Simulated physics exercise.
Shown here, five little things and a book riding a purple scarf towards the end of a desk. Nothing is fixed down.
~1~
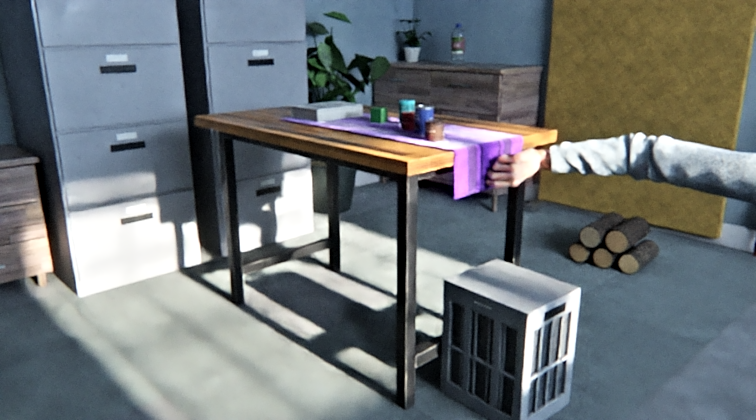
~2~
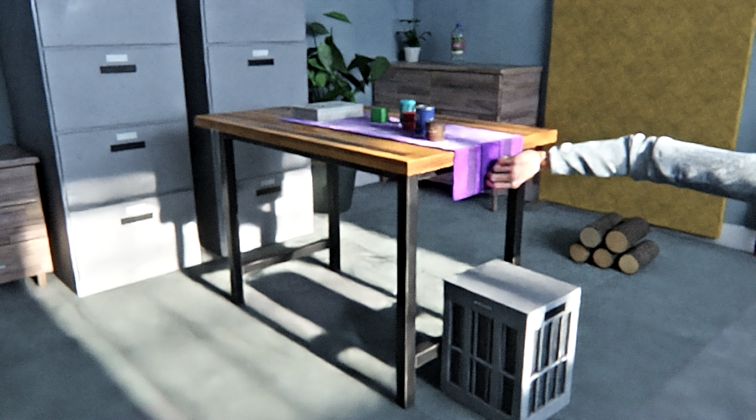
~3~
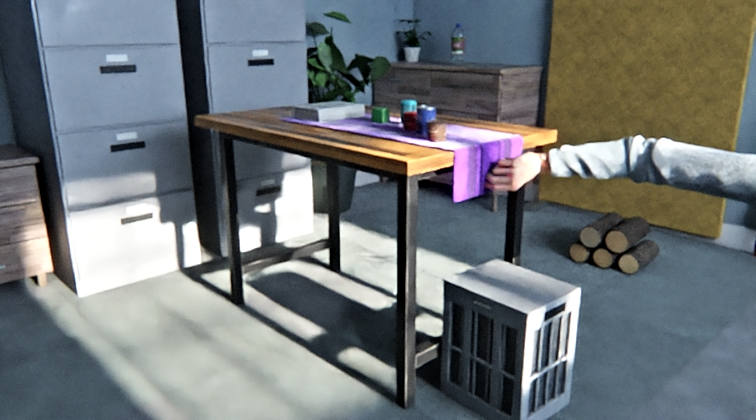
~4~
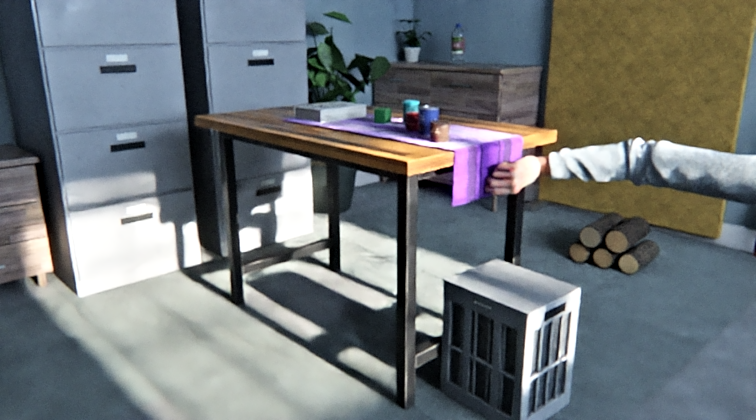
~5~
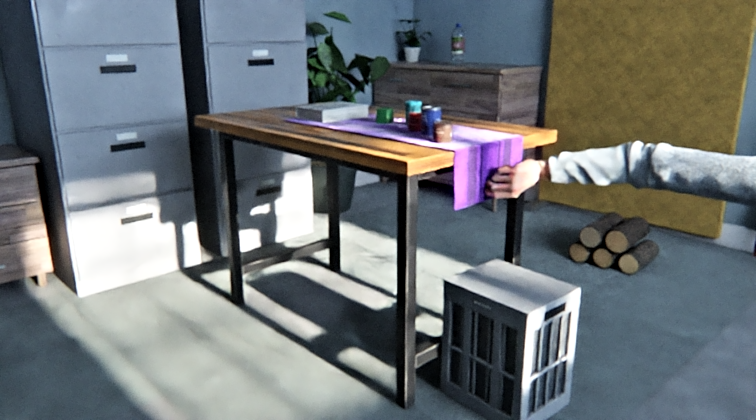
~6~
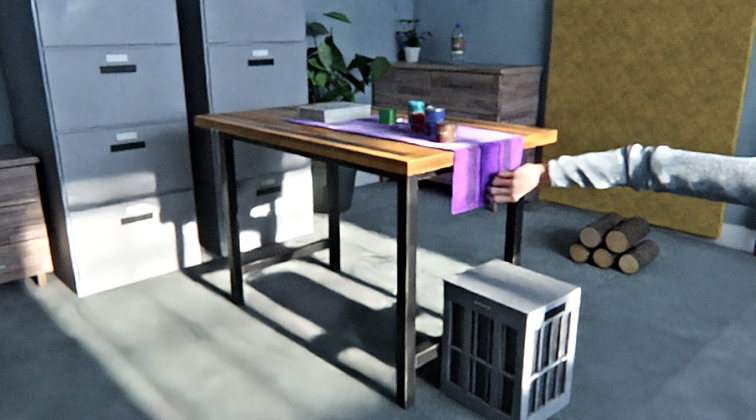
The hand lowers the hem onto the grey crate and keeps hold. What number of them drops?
Over the edge go two.
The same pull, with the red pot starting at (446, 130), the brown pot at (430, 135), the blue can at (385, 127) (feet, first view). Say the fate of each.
The red pot comes down, the brown pot comes down, the blue can survives.
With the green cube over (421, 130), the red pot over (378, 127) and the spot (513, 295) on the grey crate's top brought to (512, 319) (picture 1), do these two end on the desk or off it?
The green cube comes down; the red pot does not fall.
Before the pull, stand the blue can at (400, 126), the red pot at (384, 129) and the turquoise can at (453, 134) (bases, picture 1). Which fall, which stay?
The blue can keeps its place on top; the red pot remains up; the turquoise can is carried off.
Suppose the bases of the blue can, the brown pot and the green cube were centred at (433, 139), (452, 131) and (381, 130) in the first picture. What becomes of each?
The blue can falls; the brown pot is carried off; the green cube survives.
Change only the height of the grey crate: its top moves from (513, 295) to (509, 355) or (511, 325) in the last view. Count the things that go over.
It would be 4 and 3.
A little later, hem near (487, 240); brown pot gone.
Next, hem on the crate; brown pot and blue can gone.
When it is over, hem on the crate; brown pot and blue can gone. The desk loses two.
